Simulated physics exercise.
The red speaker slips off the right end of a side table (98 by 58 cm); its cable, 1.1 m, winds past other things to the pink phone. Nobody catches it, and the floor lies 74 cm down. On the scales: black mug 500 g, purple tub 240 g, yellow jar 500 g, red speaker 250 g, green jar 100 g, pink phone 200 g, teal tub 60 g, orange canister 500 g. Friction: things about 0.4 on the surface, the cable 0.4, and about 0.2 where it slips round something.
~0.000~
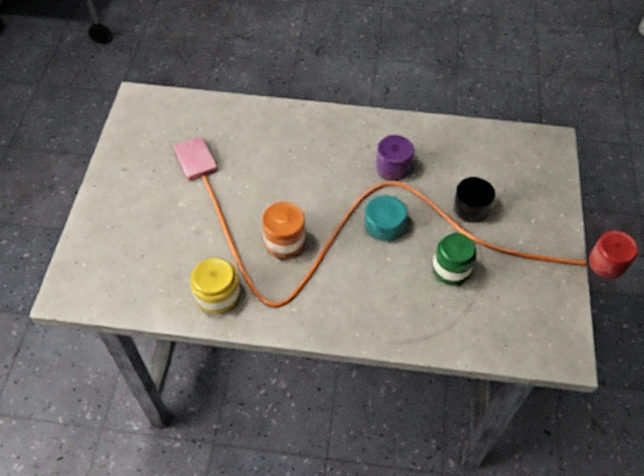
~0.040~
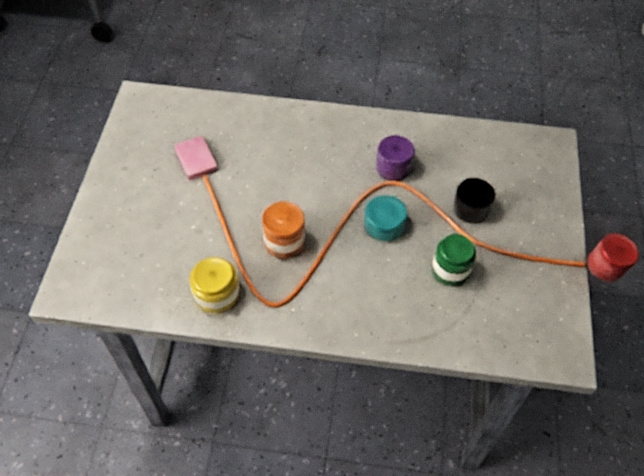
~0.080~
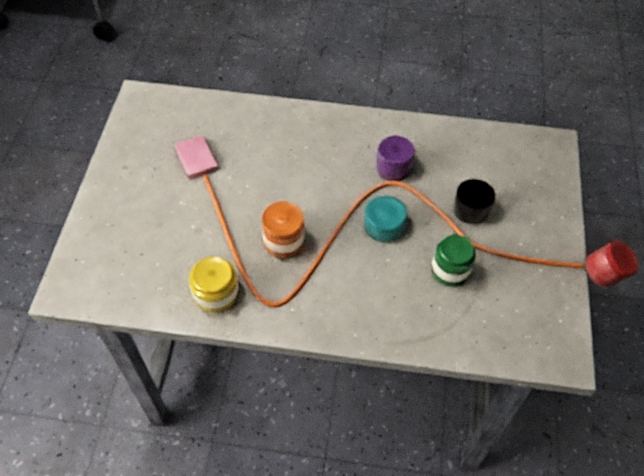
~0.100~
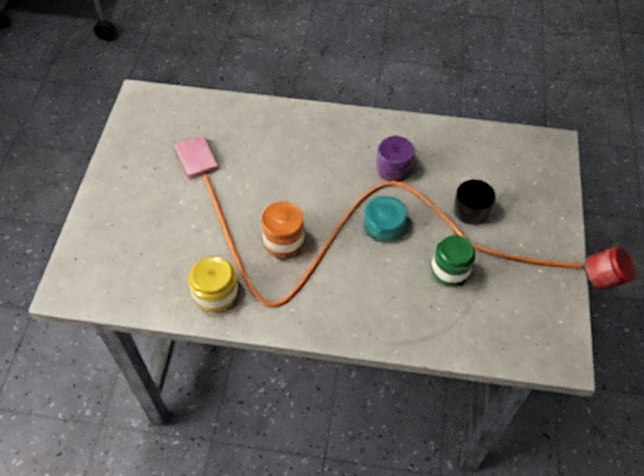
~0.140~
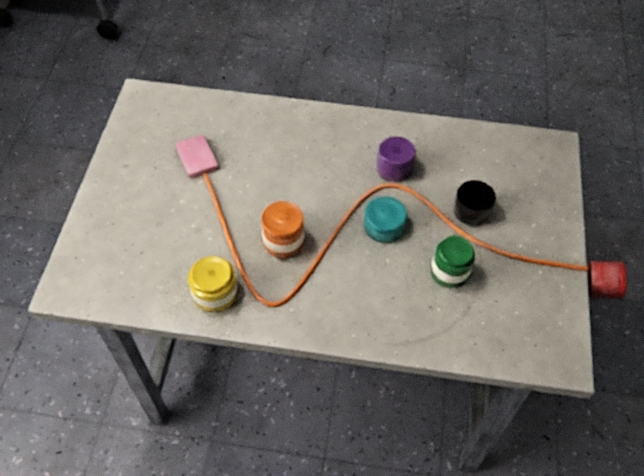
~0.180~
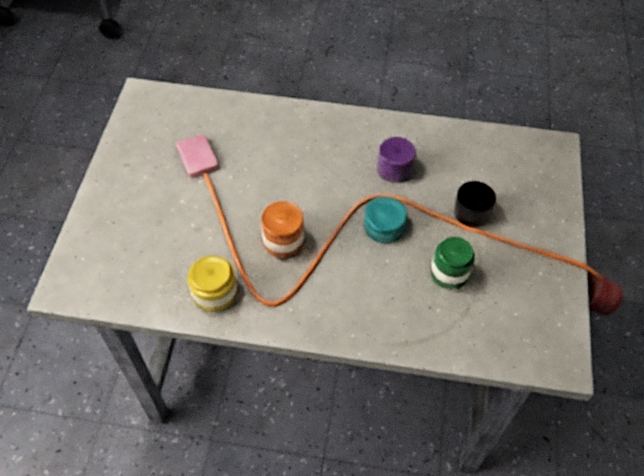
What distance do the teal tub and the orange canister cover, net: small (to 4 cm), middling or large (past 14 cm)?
In order: The teal tub ends far away; the orange canister hardly moves.
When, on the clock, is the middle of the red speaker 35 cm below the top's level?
About: 0.40 s.
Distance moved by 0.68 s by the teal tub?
Teal tub off the top.
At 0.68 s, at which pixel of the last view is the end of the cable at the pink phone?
At about (234, 203).
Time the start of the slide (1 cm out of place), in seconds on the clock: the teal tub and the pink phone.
Teal tub 0.26 s, pink phone 0.36 s.
By 0.4 s, the cable's tail end at (220, 184); teal tub 20 cm off its start, orange canister 1 cm off its start, red speaker over the edge.
By 0.7 s, the cable's tail end at (234, 203); teal tub over the edge, orange canister 1 cm off its start, red speaker over the edge.
By 0.9 s, the cable's tail end at (243, 215); teal tub over the edge, orange canister 1 cm off its start at (285, 213), pink phone 13 cm off its start at (230, 194).
By 1.2 s, the cable's tail end at (245, 218); teal tub over the edge, orange canister 1 cm off its start, pink phone 14 cm off its start.
By 2.4 s, the cable's tail end at (249, 223); teal tub over the edge, orange canister 1 cm off its start at (285, 213), pink phone 15 cm off its start at (236, 203), red speaker over the edge.
